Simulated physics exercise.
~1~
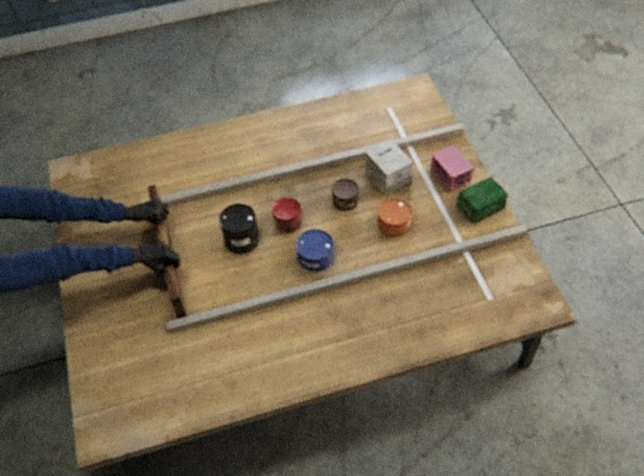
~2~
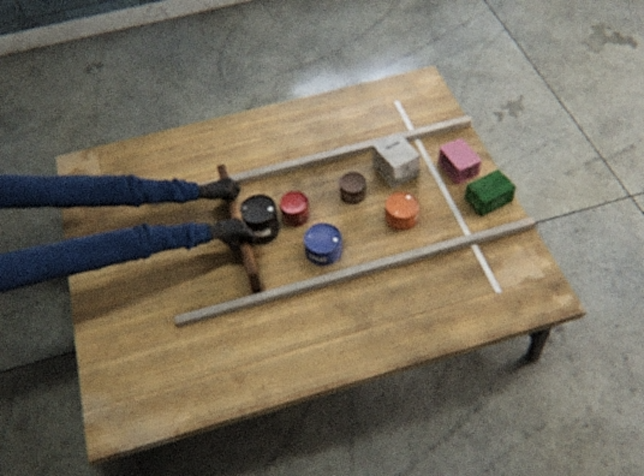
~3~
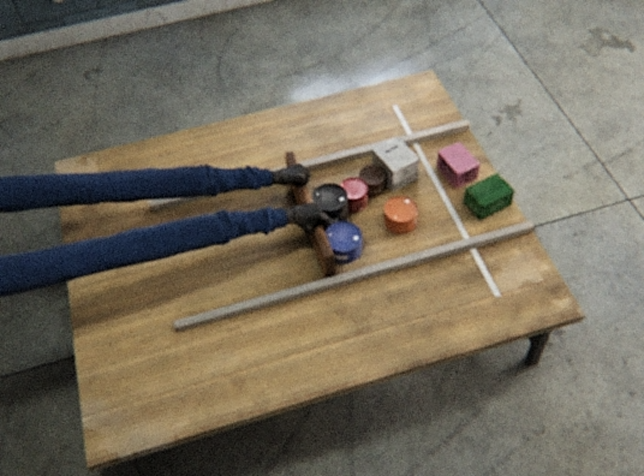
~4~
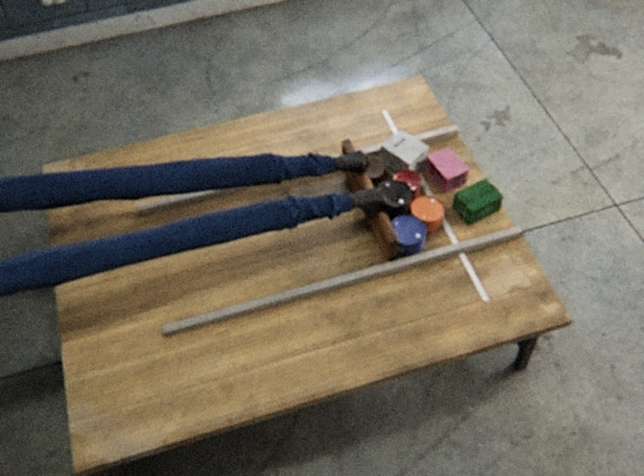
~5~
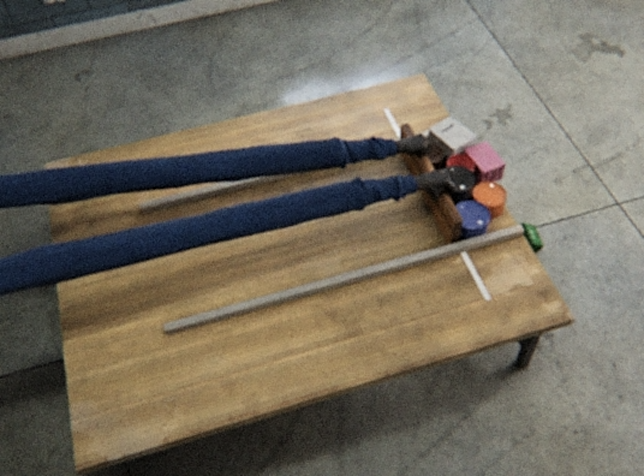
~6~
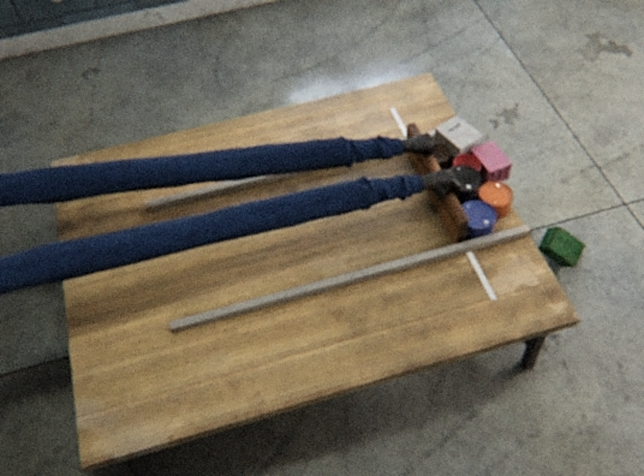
A plank pushed by two hands sweeps canisters and boxes right, and the green box falls off.
